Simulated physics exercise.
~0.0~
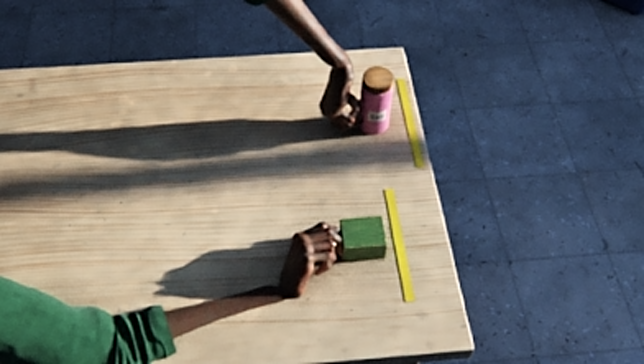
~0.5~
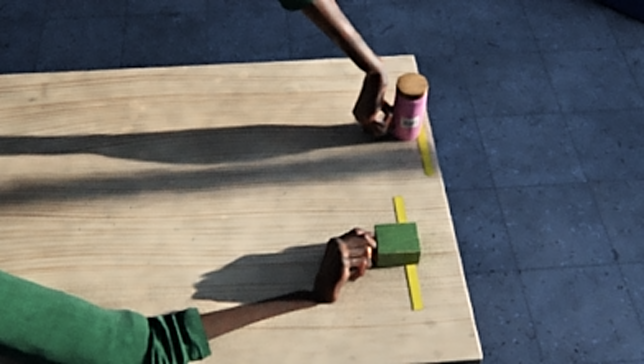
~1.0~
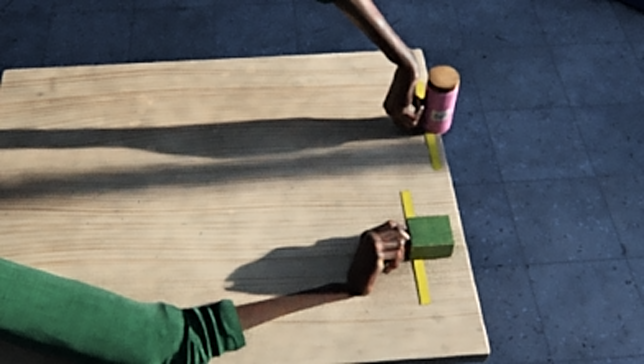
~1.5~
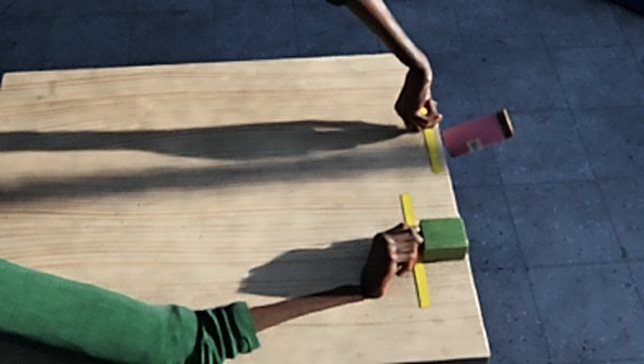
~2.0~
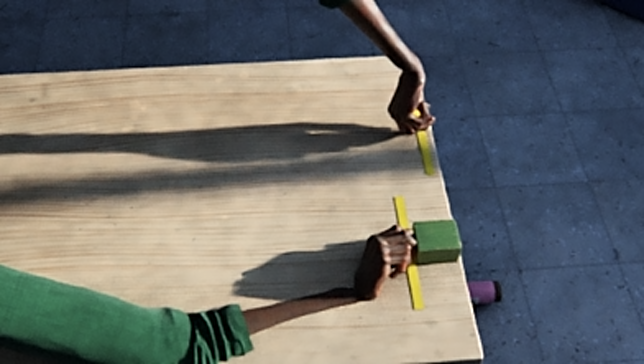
The clip opens on a pale wooden table where two hands rest behind a pink jar with a brown lid and a green block, each near a strip of yellow tape. Both hands push their objects slowly to the right, toward the table's edge. The jar, still upright, reaches the edge beyond its tape while the block slides across its own strip. The jar then tips over the edge and drops, as the block moves slightly farther. At the end, the jar lies on its side below the table, partly hidden, and the block remains on top near the edge.
